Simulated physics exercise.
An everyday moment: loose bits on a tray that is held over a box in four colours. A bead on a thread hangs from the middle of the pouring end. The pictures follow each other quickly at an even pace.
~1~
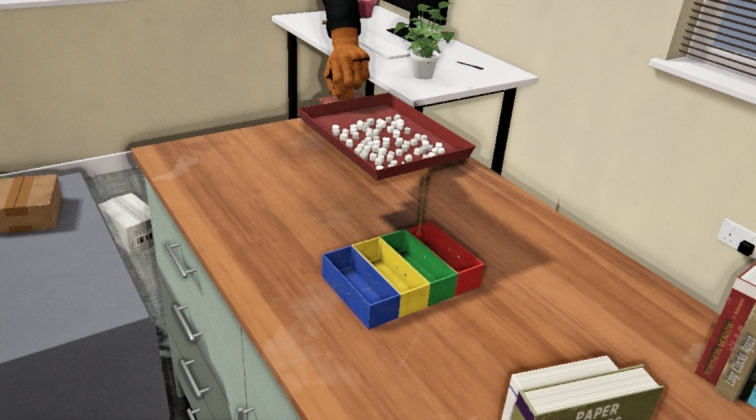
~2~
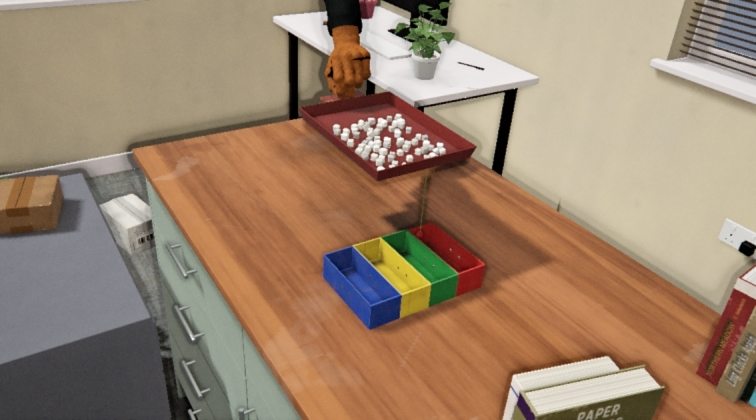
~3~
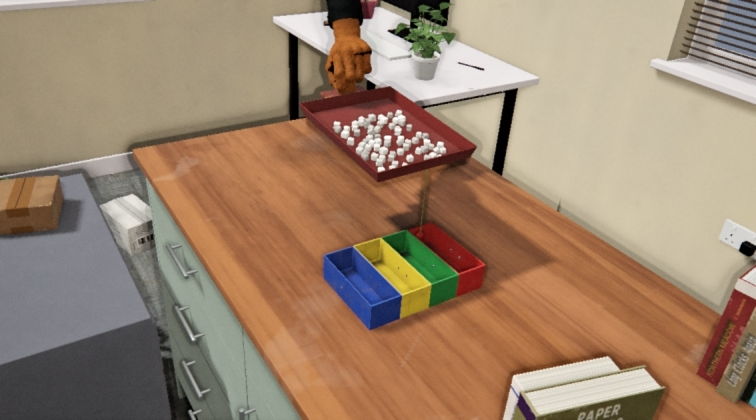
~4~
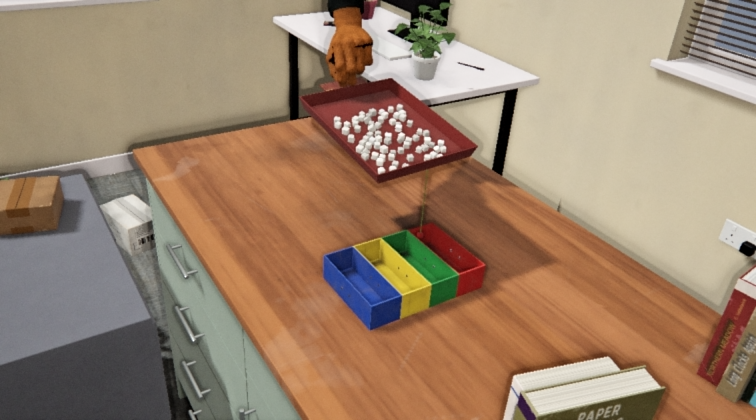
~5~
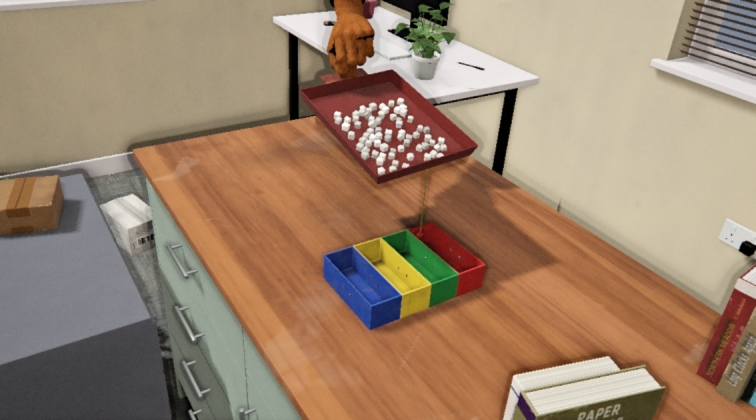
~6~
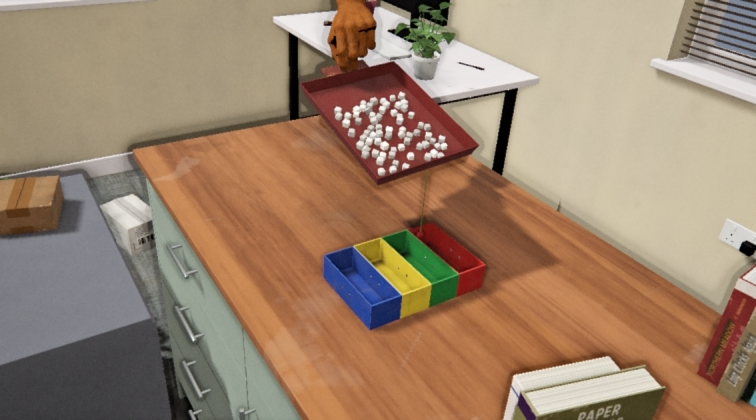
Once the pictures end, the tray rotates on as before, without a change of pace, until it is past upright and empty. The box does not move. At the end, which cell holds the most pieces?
Most goes to the yellow cell.
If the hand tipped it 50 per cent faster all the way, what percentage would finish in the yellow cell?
Near 50 %.
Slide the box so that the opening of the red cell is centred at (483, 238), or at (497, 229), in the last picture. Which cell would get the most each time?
At the first place the blue one, at the second the blue one.
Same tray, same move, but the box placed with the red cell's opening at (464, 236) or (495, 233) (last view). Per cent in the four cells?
Roughly 80 per cent, and 40 per cent.
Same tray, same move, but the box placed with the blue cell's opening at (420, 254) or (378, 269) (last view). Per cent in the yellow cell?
Near 0 % and 30 %.
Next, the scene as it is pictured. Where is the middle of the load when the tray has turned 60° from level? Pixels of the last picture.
At about (400, 158).
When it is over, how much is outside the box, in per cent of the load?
About 0 per cent.
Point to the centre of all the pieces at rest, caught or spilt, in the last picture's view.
Near (402, 290).
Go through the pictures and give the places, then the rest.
Corners of the pouring end at (378, 168) and (471, 145), level; middle of the load at (386, 141), sugar cubes; bead on its thread at (419, 234); blue cell at (384, 309); yellow cell at (414, 298); green cell at (442, 288); red cell at (469, 278), in the first frame.
Corners of the pouring end at (379, 168) and (472, 146), level; middle of the load at (387, 141), in the second frame.
Corners of the pouring end at (379, 170) and (472, 145), tipped barely, lowest at the left corner; middle of the load at (388, 140), in the third frame.
Corners of the pouring end at (379, 172) and (473, 145), tipped a little, lowest at the left corner; middle of the load at (388, 137), in the fourth frame.
Corners of the pouring end at (379, 173) and (473, 144), tipped a little, lowest at the left corner; middle of the load at (389, 134), in the fifth frame.
Corners of the pouring end at (379, 175) and (474, 144), tipped clearly, lowest at the left corner; middle of the load at (389, 131); blue cell at (386, 310); yellow cell at (416, 299); green cell at (444, 288); red cell at (471, 278), in the sixth frame.
Soon, tray tipped steeply; all on the tray.
A while on, tray tipped right over; nearly all on the tray; a stray few in the yellow cell; a stray few falling or outside the box.
Towards the end, tray tipped past a quarter turn; about two thirds in the yellow cell; about a quarter in the green cell; a small part in the blue cell; a small part in the red cell.
Finally, tray tipped past a quarter turn; about two thirds in the yellow cell; about a quarter in the green cell; a small part in the blue cell; a small part in the red cell.
